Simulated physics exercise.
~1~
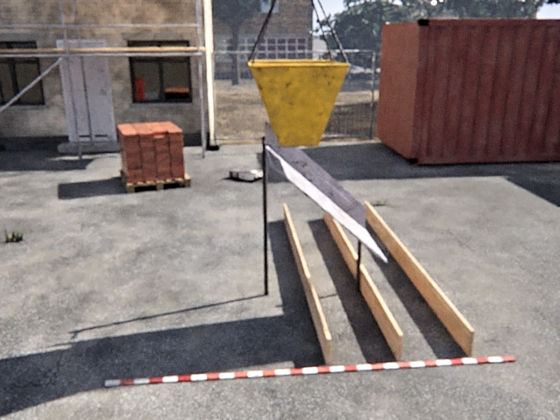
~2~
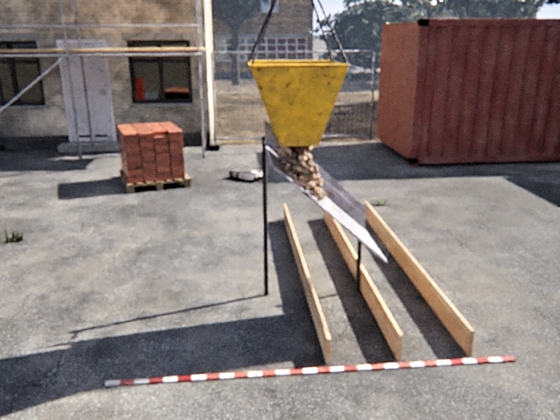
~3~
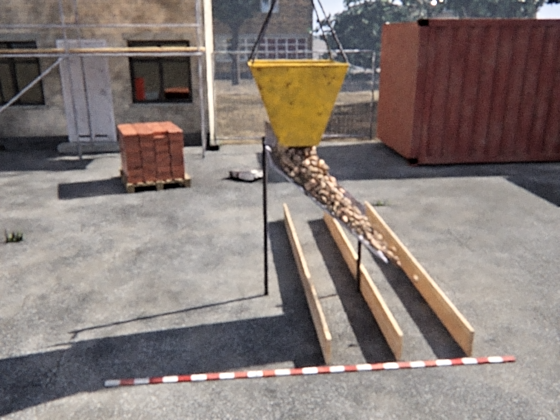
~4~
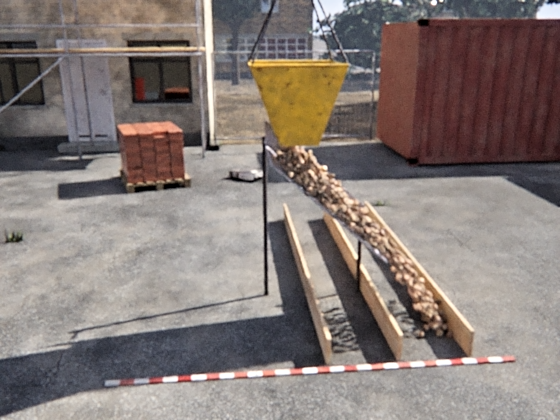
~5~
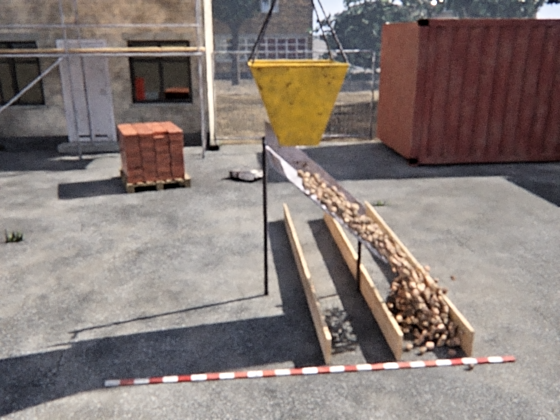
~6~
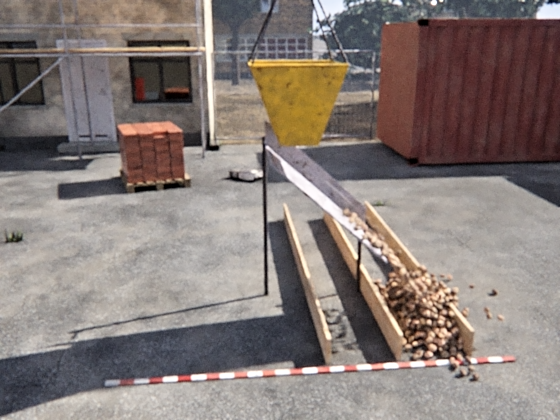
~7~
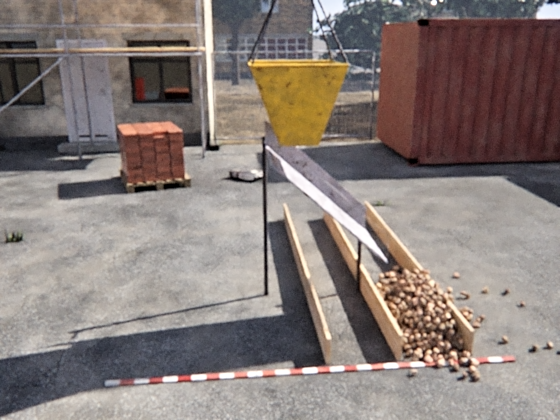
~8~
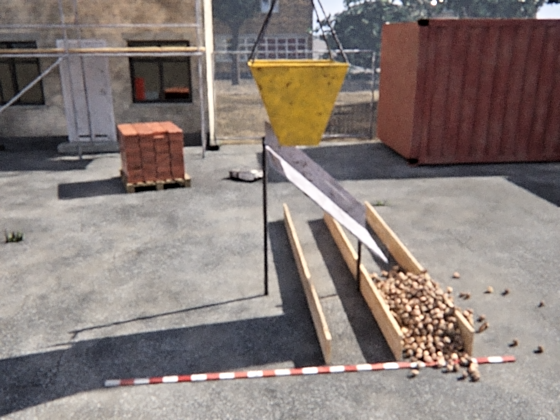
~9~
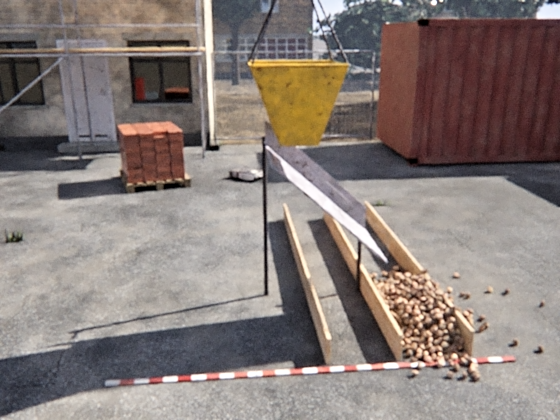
Brown stones drop from the bottom of a hanging yellow skip onto a sloping steel sheet, slide down to the right and pile up between the middle and right boards, with a few scattered beyond the right board and the left bay empty at the end.
